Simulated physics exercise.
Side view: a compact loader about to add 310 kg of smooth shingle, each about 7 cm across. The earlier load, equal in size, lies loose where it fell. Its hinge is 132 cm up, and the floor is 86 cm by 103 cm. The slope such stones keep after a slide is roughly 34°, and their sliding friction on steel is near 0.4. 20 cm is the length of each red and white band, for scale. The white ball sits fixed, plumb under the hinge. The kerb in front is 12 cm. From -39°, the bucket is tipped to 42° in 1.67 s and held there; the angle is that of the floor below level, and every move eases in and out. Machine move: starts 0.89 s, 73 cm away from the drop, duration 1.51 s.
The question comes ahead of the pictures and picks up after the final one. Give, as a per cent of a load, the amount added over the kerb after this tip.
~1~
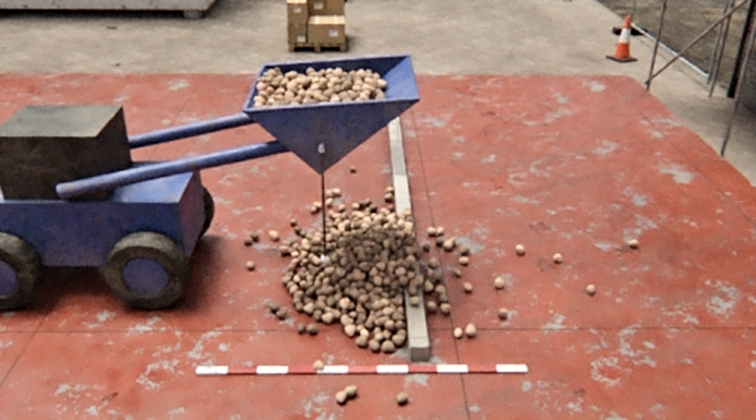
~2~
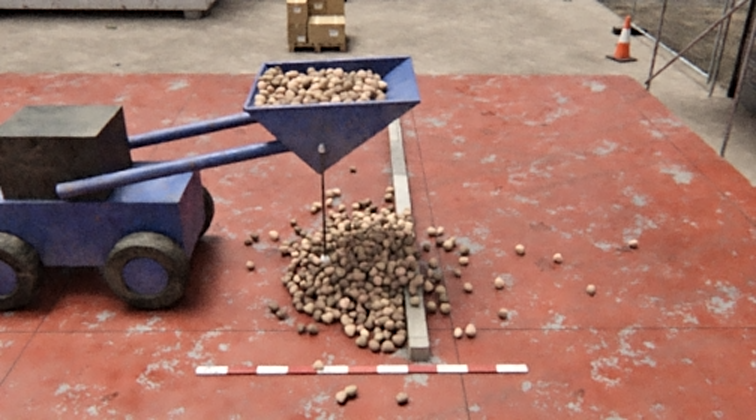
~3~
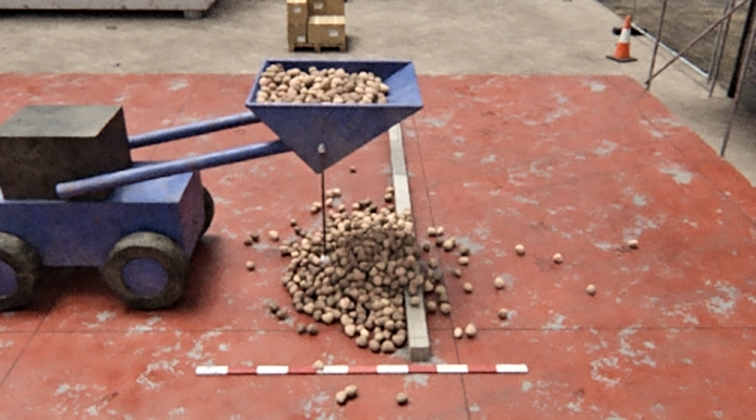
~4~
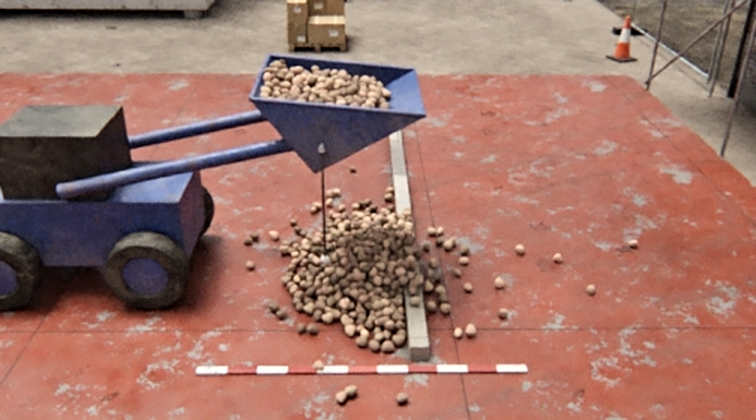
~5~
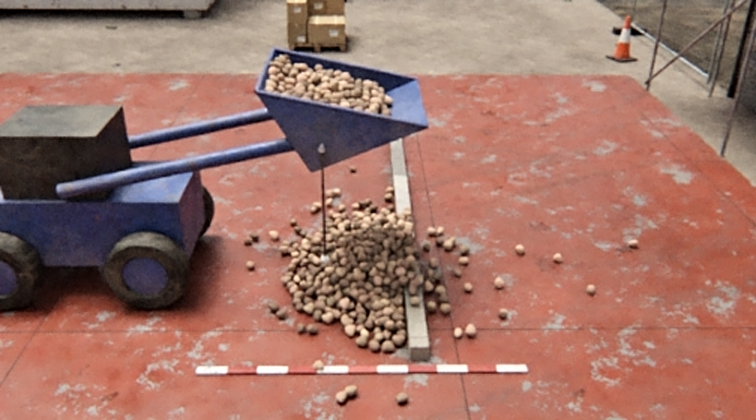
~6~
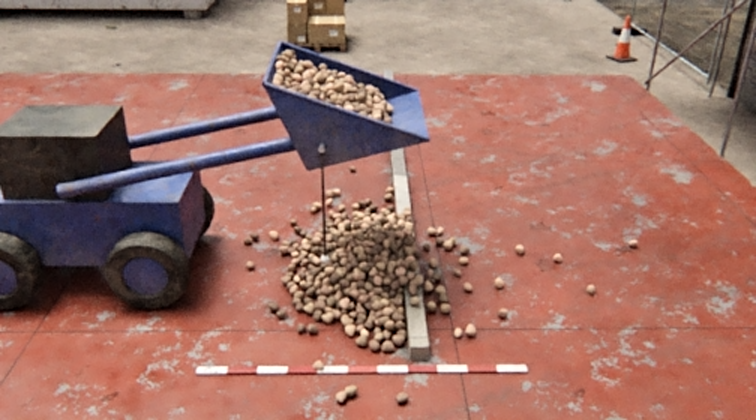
Close to 43 parts in a hundred.
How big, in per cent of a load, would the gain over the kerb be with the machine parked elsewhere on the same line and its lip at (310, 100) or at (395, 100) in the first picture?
I'd expect near 0 per cent first and near 25 per cent next.
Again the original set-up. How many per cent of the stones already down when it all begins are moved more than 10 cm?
Close to 15 per cent.
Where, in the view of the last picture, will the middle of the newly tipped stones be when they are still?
Roughly at (397, 256) in the last picture.
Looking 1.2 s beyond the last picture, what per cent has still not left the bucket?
Some 10 percent, roughly.
Then, 0.6 s after the last picture the floor is at 29°; in per cent of one load, 92 in the bucket, 103 on this side of the kerb, 5 over the kerb; the foremost stones are at (530, 267).
Then, 1.2 s after the last picture the floor is at 42°; in per cent of one load, 10 in the bucket, 158 on this side of the kerb, 33 over the kerb; the foremost stones are at (541, 273).
Then, 2.2 s after the last picture the floor is at 42°; in per cent of one load, 0 in the bucket, 153 on this side of the kerb, 47 over the kerb; the foremost stones are at (610, 268).
Then, 4.7 s after the last picture the floor is at 42°; in per cent of one load, 0 in the bucket, 153 on this side of the kerb, 47 over the kerb; the foremost stones are at (611, 268). Net gain over the kerb, 43.
